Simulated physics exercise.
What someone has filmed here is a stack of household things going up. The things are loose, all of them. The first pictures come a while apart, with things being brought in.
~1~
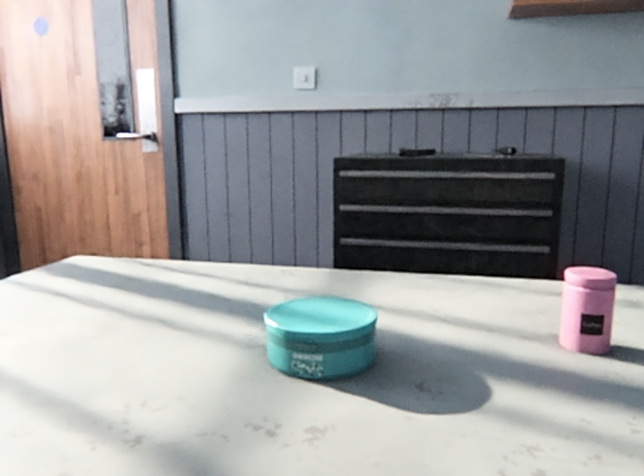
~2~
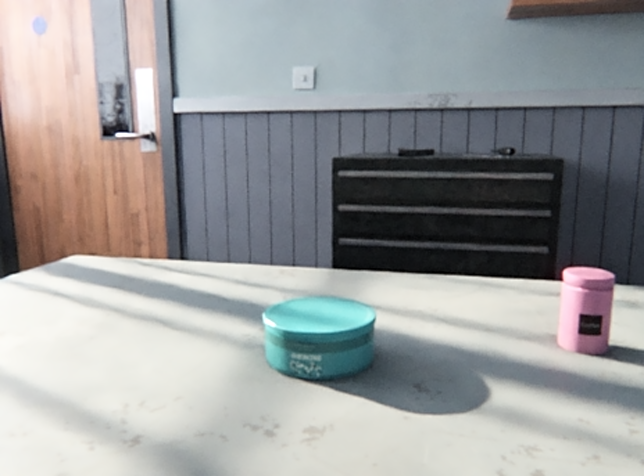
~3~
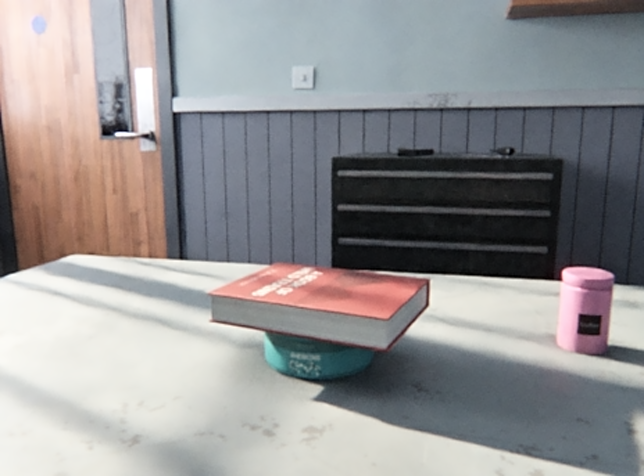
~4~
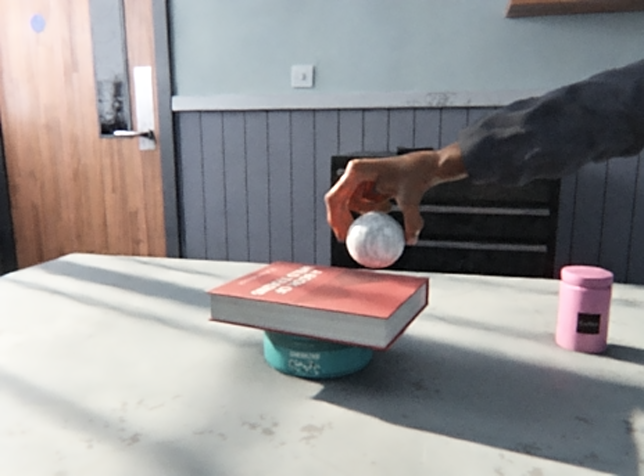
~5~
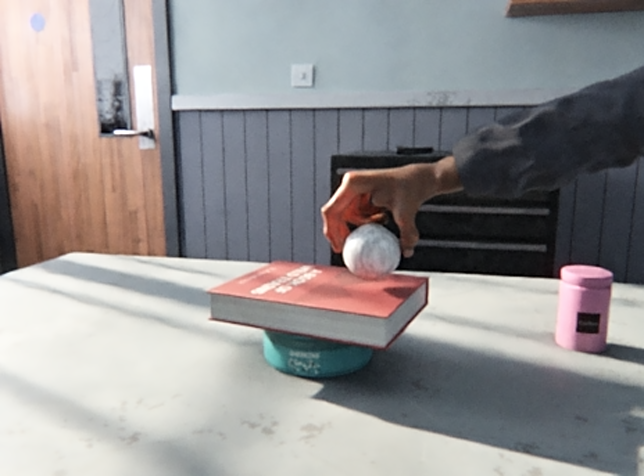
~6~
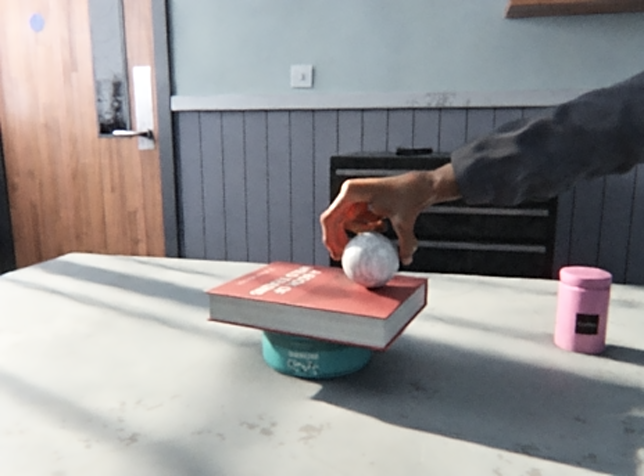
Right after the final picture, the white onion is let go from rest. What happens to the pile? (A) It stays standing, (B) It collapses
A, it stays standing.
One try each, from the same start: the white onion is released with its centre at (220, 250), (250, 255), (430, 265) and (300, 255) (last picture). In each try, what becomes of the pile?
On the first try the pile topples, on the second it remains standing, on the third it topples and on the fourth it remains standing.
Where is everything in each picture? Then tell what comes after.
In the first frame, the last thing is not in view yet; turquoise tub (321, 335).
In the second frame, the last thing is not in view yet; pink jar (586, 310).
In the third frame, the last thing is not in view yet; red book (324, 299).
The fourth frame shows coming down; white onion (375, 240).
The fifth frame shows coming down; white onion (371, 252); pink jar (584, 308).
The sixth frame shows set down, still held; white onion (370, 260); red book (322, 298).
Then, 0.70 s on from there, no change.
Then, 1.60 s on from there, white onion resting near (370, 261).
In the end, all 4 unmoved. At the end, from the last picture's camera, white onion near (371, 261). The pile stays up.
